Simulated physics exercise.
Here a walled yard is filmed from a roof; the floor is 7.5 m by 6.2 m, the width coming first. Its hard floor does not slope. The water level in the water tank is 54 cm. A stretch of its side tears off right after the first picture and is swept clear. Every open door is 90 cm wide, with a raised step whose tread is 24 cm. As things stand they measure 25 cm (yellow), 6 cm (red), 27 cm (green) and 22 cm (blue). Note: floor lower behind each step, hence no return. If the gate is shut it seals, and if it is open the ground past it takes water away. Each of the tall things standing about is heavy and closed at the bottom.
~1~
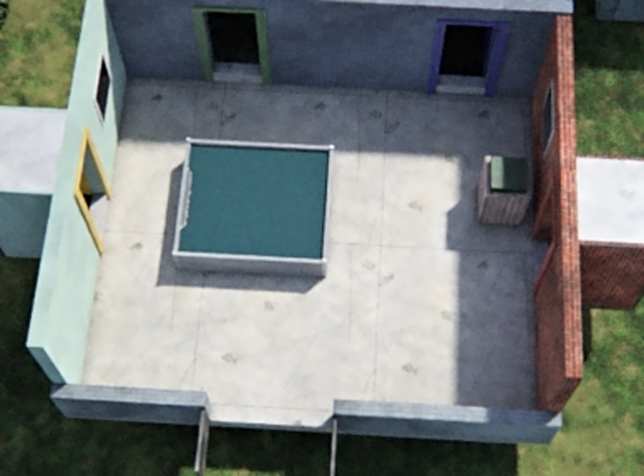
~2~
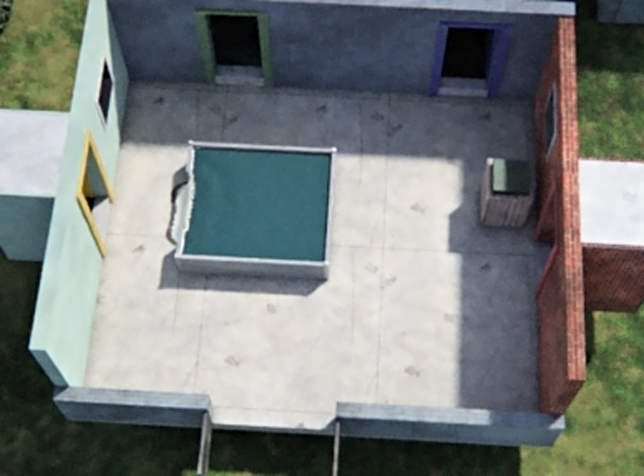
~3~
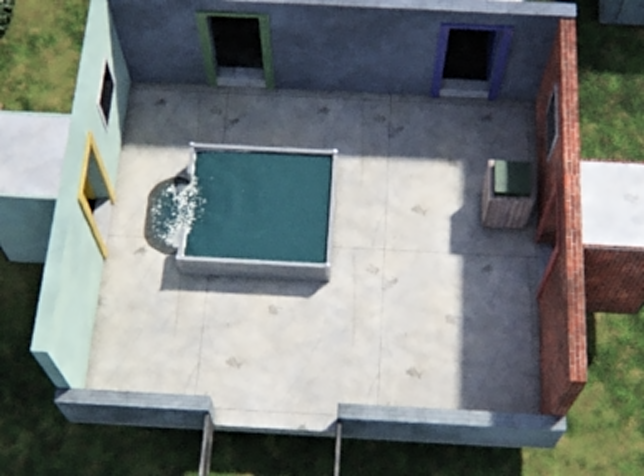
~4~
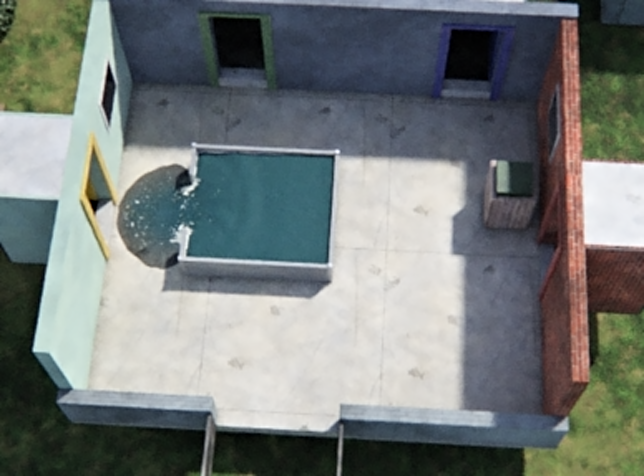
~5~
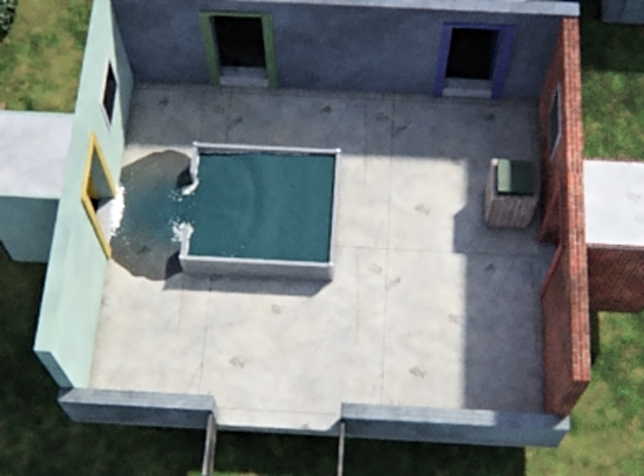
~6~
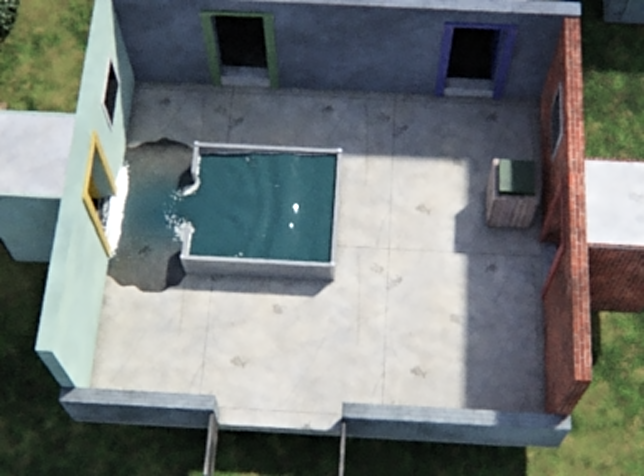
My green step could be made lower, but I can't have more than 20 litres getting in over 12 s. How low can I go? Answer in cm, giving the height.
You could bring it down to roughly 5.5 cm.
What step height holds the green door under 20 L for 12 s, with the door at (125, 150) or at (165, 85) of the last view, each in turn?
In turn: About 16 cm, about 21 cm.
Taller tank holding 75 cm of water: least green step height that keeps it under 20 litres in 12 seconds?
I'd say close to 7.5 cm.
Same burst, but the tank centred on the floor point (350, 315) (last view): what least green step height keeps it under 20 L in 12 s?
About 8.0 cm.
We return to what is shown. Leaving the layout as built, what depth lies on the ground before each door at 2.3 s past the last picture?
Door by door in centimetres - yellow 29, red 0, green 9, blue 0.
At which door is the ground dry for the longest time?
Door: Red.
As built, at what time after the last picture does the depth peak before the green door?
2.8 s.
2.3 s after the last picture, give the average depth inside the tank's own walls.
Mean depth: Approx. 31 cm.
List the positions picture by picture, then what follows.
The first frame shows the water tank at (255, 202) is whole and still, 54 cm deep; the green door at (235, 52) is dry.
In the second frame, the front is at (172, 238), 0.3 m from the gap at (189, 210); 0.3 m2 of floor is wet, 54 cm left at the back.
In the third frame, the gap is at (190, 212), the front 0.7 m out at (150, 236); the back of the water tank holds 54 cm.
In the fourth frame, water pours out at (192, 213) and has run 1.2 m, to (122, 226); about 7 cm deep outside, 54 cm at the back.
In the fifth frame, the gap is at (193, 212), the front 1.4 m out at (110, 246); the back of the water tank holds 54 cm.
In the sixth frame, the front is at (101, 223), 1.6 m from the gap at (195, 211); 2.9 m2 of floor is wet, 54 cm left at the back; the green door at (242, 56), 2.8 m from the gap, is still 2.1 m from the nearest water.
Then, 0.7 s after the last picture water covers 10 % of the floor, deepest (37 cm) near (116, 214); it has not reached the green door.
Then, 2.3 s after the last picture water covers 30 % of the floor, deepest (30 cm) near (116, 214); 9 cm at the green door, 0 litres in over its 27 cm step.
Then, 11.3 s after the last picture water covers 100 % of the floor, deepest (10 cm) near (116, 214); 4 cm at the green door, 0 litres in over its 27 cm step.
At the green door as built, the water peaked near 9 cm, 2.7 s after the last picture.
Run again over the same 12 s with other heights there, 29 litres in over 4.5 cm, 10 litres over 6.5 cm. The limit of 20 litres is kept from about 5.5 cm up.
